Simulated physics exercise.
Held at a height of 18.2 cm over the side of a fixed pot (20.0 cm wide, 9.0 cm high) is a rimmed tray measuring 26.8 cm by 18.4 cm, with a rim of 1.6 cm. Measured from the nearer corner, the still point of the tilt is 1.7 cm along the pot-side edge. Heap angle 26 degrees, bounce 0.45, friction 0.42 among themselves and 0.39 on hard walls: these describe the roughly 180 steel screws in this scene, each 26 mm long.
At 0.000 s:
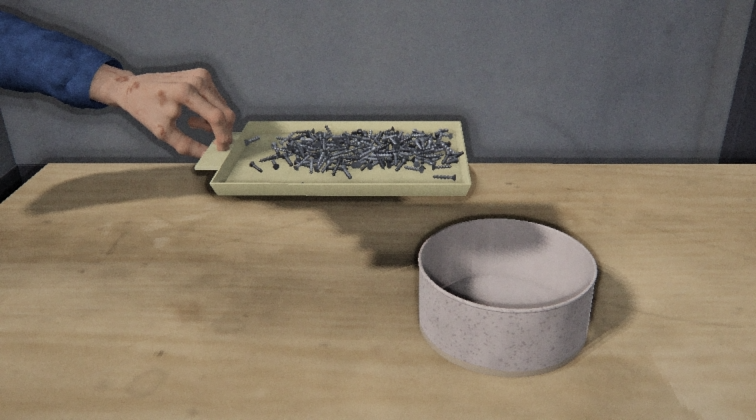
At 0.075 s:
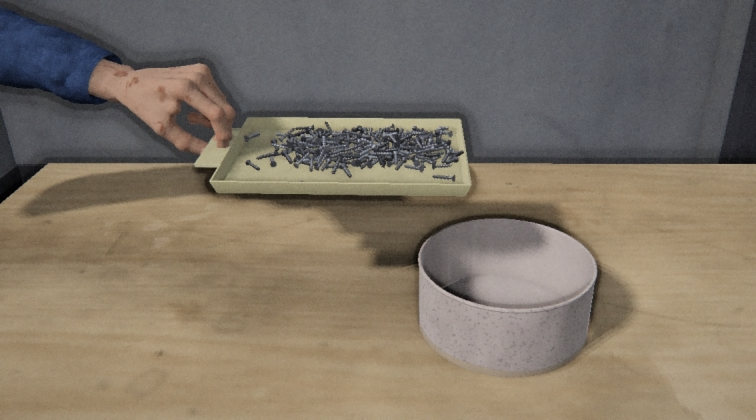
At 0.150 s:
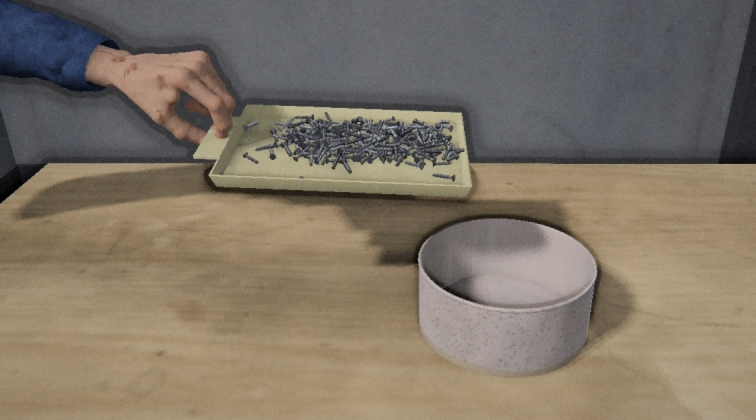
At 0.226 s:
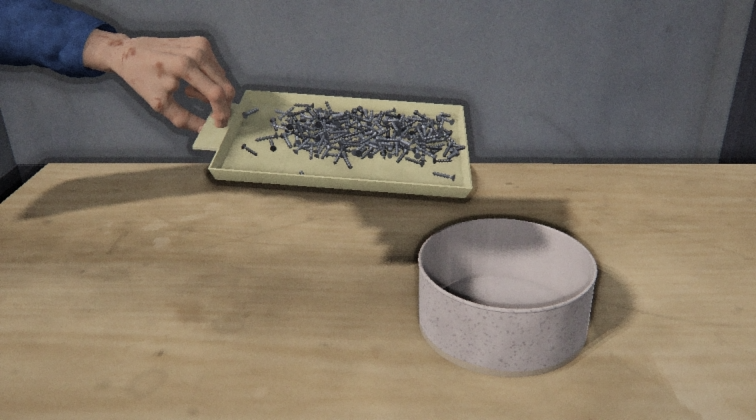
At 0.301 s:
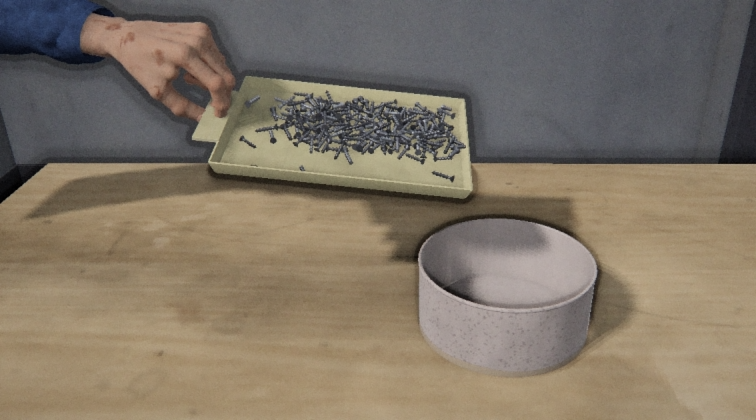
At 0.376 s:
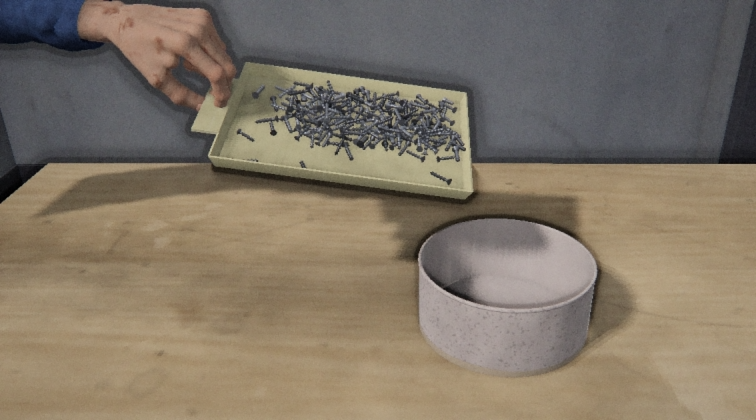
In this clip, a hand in a blue sleeve holds a pale yellow tray of steel screws above a wooden table with a speckled round pot, then gradually tilts it, raising the far side while the screws shift slightly.
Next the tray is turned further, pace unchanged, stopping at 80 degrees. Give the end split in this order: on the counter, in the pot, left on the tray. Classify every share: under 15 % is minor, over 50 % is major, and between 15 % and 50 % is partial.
Counter: Partial, pot: Major, tray: Minor.
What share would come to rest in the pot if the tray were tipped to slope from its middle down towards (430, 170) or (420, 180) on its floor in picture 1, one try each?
That would be close to 90 per cent and then close to 100 per cent.
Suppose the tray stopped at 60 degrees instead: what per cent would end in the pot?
The pot would get around 55 per cent.
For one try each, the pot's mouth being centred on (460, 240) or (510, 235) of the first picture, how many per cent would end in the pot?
About 40 and 10 per cent.
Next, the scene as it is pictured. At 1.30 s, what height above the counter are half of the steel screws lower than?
Around 20 cm up.
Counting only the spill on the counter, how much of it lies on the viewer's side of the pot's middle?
I'd put it at around 100 per cent.
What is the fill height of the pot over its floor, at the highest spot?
Height: Approx. 2.5 cm.
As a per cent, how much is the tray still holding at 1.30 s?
Of the load, some 75 percent.
After 0.93 s, tilt 47 degrees; the tray holds 95 %, the pot 0 %.
After 1.30 s, tilt 67 degrees; the tray holds 75 %, the pot 10 %.
Then, at 1.75 s, tilt 80 degrees; the tray holds 0 %, the pot 70 %.
By 2.6 s all is still; counter 25 %, pot 75 %, tray 0 %.
